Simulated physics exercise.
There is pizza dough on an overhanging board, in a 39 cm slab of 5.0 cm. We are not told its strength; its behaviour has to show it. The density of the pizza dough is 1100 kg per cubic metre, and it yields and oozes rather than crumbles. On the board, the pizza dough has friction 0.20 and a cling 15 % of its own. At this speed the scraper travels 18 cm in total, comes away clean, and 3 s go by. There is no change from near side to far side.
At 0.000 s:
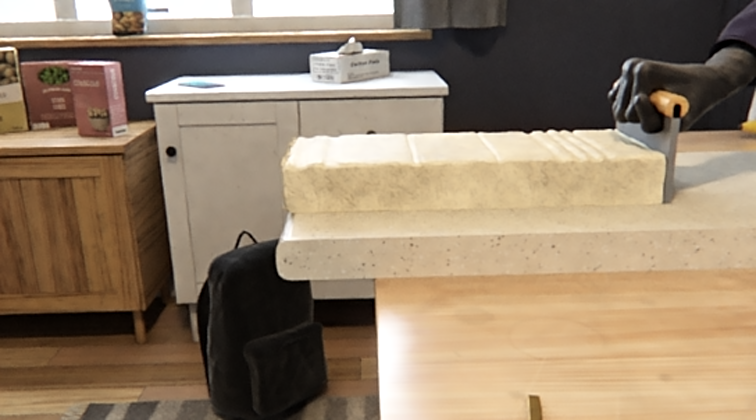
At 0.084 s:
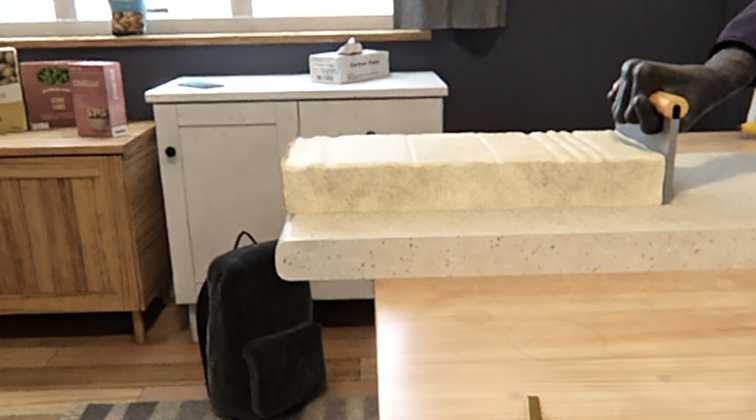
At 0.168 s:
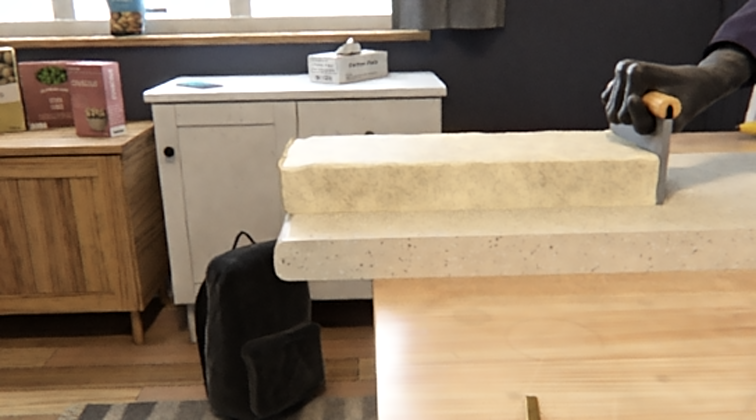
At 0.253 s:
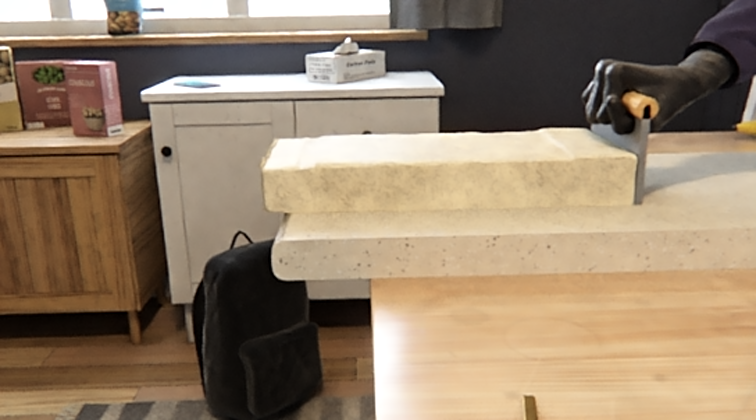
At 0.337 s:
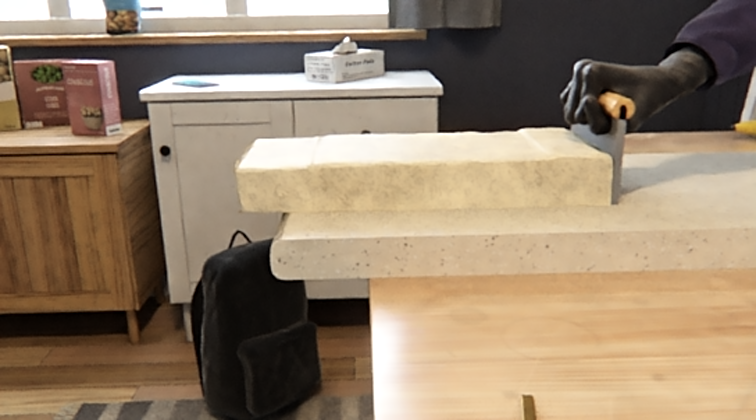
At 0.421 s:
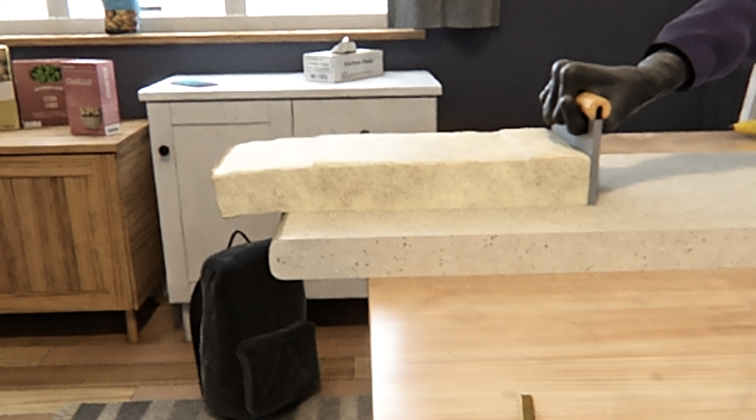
The video shows a gloved hand holding a scraper against the right end of a long, pale slab of dough on a speckled board, then pushing it slowly left until its front end extends a little past the board's edge.
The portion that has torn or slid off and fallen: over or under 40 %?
It ends up smaller than 40 percent.
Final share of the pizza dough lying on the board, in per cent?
Around 55 per cent stays on the board.
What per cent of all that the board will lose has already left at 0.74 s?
My estimate: Some 90 per cent.
After 0.74 s, 61 % lies on the board and 0 % has fallen.
After 1.12 s, 55 % lies on the board and 34 % has fallen.
After 1.51 s, 55 % lies on the board and 34 % has fallen.
After 1.89 s, 55 % lies on the board and 34 % has fallen.
After 3.89 s, 55 % lies on the board and 34 % has fallen.
